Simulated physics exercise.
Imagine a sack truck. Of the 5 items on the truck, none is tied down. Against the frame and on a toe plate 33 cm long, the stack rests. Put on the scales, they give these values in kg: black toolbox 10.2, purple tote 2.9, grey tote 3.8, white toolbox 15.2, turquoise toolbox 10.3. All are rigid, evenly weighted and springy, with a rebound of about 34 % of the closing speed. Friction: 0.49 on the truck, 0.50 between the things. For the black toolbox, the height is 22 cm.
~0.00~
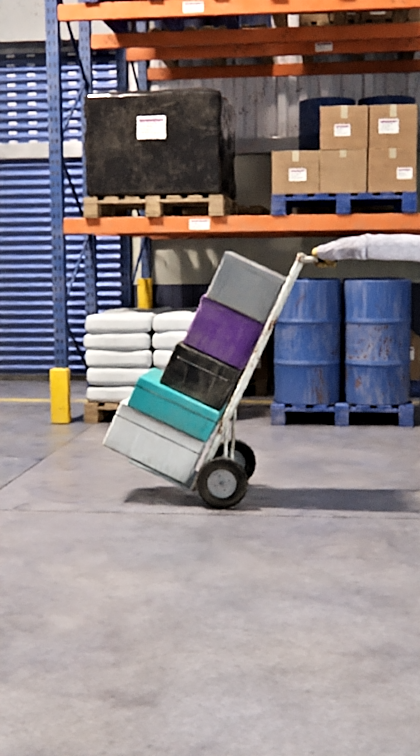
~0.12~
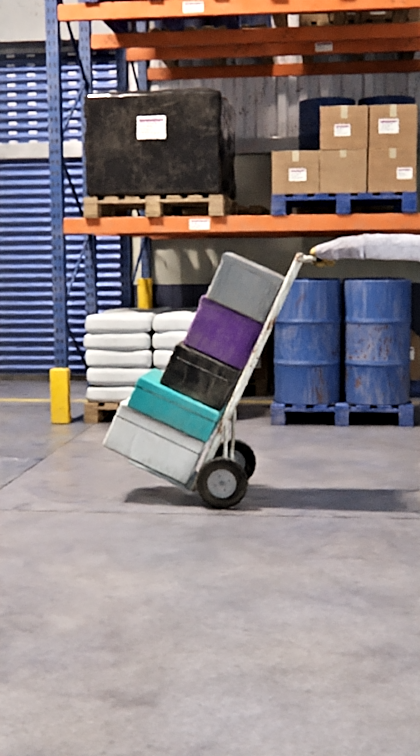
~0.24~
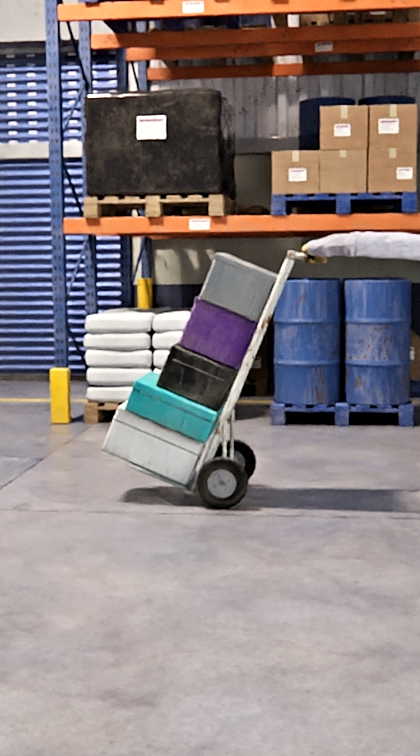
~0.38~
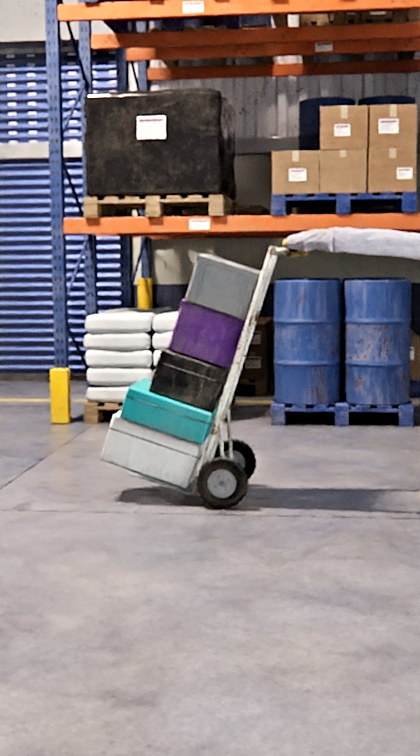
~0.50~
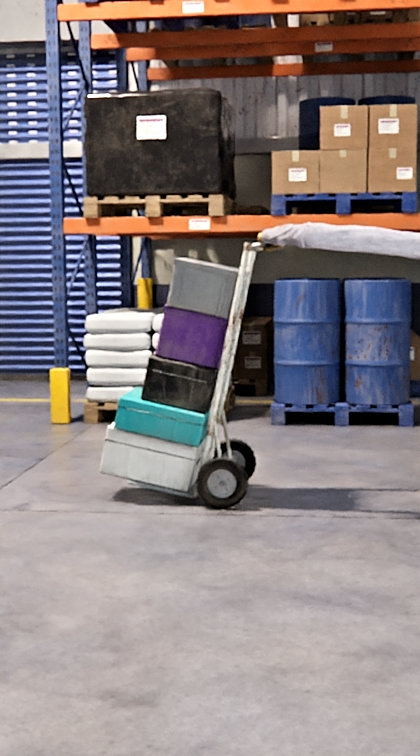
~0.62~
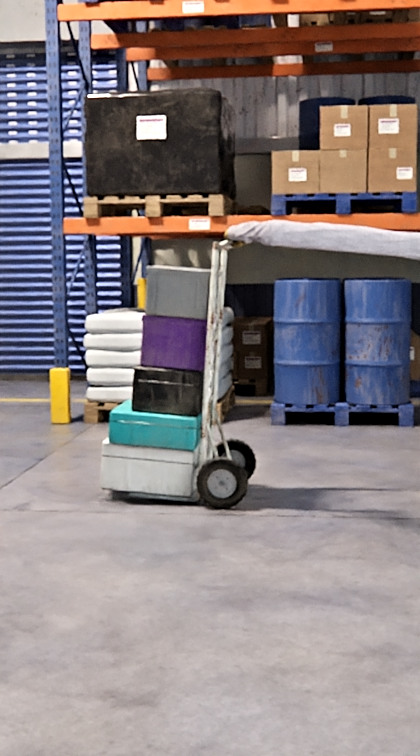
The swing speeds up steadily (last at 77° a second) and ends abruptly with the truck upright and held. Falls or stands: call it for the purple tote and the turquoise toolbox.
Purple tote: Stands; turquoise toolbox: Stands.
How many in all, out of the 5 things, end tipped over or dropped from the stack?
I get 0.
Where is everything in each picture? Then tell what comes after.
Truck 25° back; purple tote (226, 332); turquoise toolbox (179, 404), in the first picture.
Truck 25° back; white toolbox (159, 438); black toolbox (203, 374), in the second picture.
Truck 23° back; grey tote (241, 287); white toolbox (158, 441), in the third picture.
Truck 18° back; black toolbox (192, 377); grey tote (226, 286), in the fourth picture.
Truck 12° back; white toolbox (154, 454); black toolbox (182, 381), in the fifth picture.
Truck 5° back; purple tote (178, 341); turquoise toolbox (159, 424), in the sixth picture.
After 0.82 s, truck upright; purple tote 4° off its base near (158, 344); turquoise toolbox 3° off its base near (152, 429); grey tote 4° off its base.
After 1.12 s, truck upright; grey tote moved 3 cm.
In the end (1.6 s), all 5 under 10 cm from the start. At the end, from the last picture's camera, purple tote near (167, 345), turquoise toolbox near (156, 430).
